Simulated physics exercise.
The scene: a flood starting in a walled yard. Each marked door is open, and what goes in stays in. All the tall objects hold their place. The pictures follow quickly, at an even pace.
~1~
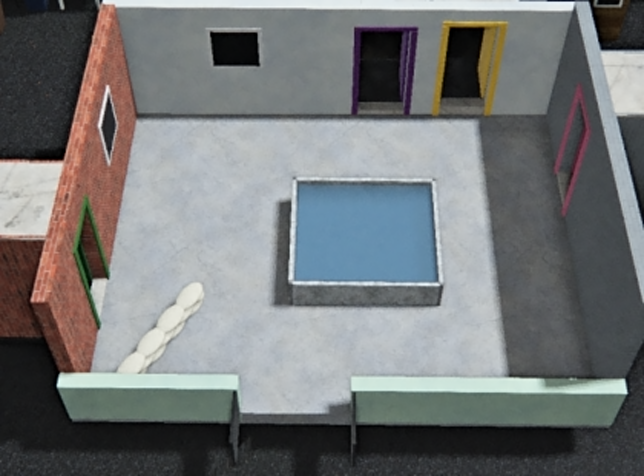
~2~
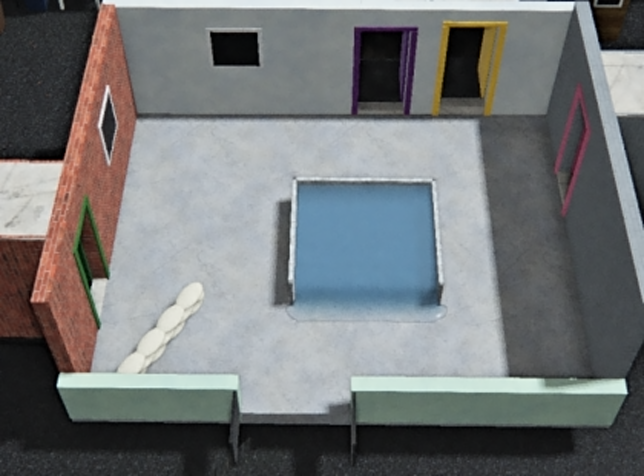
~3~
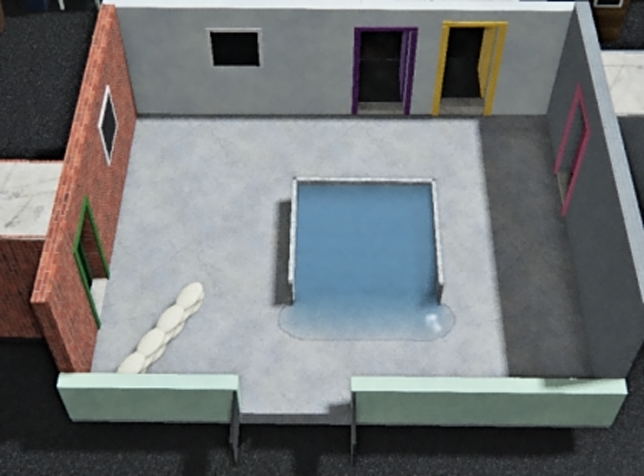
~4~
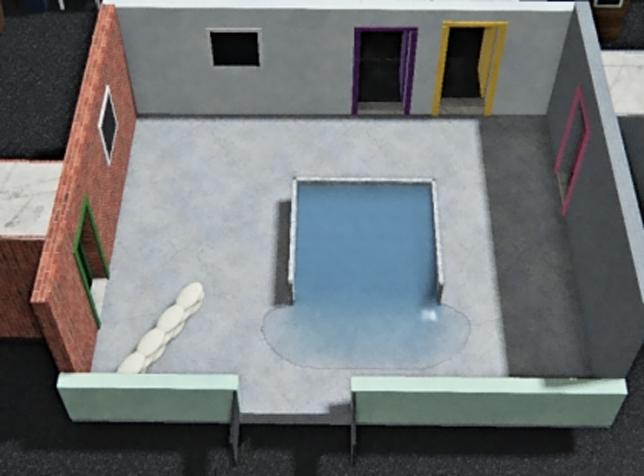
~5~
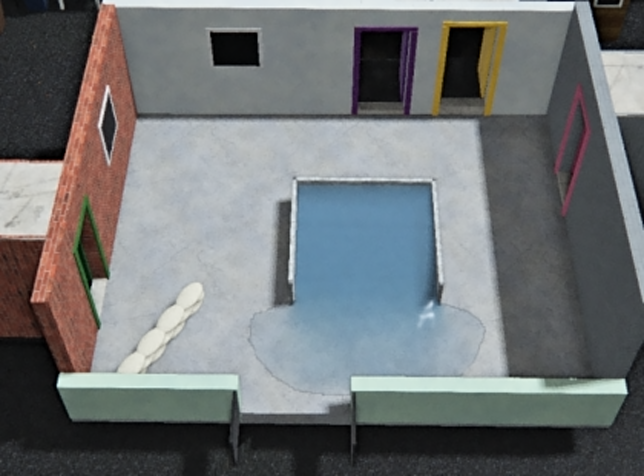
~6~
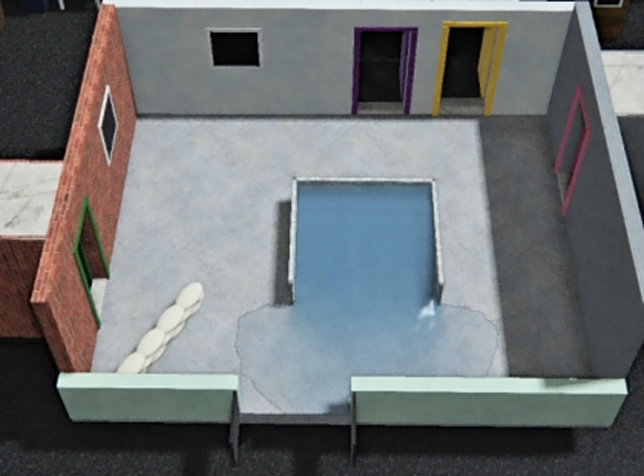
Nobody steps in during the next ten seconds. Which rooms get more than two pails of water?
One by one: The pink door admits no more than that; the purple door admits no more than that; the green door admits no more than that; the yellow door admits no more than that.
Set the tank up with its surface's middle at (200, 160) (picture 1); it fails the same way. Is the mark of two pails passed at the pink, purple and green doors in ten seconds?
Then: Pink door holds; purple door takes less; green door takes more.
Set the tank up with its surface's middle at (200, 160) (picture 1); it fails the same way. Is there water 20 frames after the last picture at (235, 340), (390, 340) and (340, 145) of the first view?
In turn: Awash, under water, not flooded.
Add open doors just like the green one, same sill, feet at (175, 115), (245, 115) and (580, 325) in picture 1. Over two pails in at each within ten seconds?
As listed: Lets less in, is under, lets more in.
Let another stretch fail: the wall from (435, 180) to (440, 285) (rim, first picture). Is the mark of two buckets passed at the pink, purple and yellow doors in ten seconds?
In short: Pink passes that mark, purple keeps below it, yellow stays under.
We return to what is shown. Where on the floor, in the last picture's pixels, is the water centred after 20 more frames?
Roughly at (392, 323).
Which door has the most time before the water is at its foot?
The purple-painted one.
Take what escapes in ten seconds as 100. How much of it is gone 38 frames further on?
About 85 per cent.
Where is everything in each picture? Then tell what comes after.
In the first picture, the open tank at (365, 232) is whole and still.
In the second picture, water pours out at (365, 296) and has run to (441, 314).
In the third picture, water pours out at (365, 297) and has run to (448, 323).
In the fourth picture, the front is at (273, 340), out from the gap at (365, 298).
In the fifth picture, water pours out at (365, 298) and has run to (463, 364).
In the sixth picture, water pours out at (365, 298) and has run to a hidden place.
A moment on, water covers 20 % of the floor; the pink door not reached, the purple door not reached, the green door not reached, the yellow door not reached.
Next, water covers 20 % of the floor; the pink door not reached, the purple door not reached, the green door not reached, the yellow door not reached.
Then, water covers 30 % of the floor; the pink door not reached, the purple door not reached, the green door not reached, the yellow door not reached.
Later, water covers 60 % of the floor; the pink door wet at the sill, nothing in, the purple door not reached, the green door wet at the sill, nothing in, the yellow door wet at the sill, nothing in.
In the end, water covers 85 % of the floor; the pink door wet at the sill, nothing in, the purple door wet at the sill, nothing in, the green door wet at the sill, nothing in, the yellow door wet at the sill, nothing in.
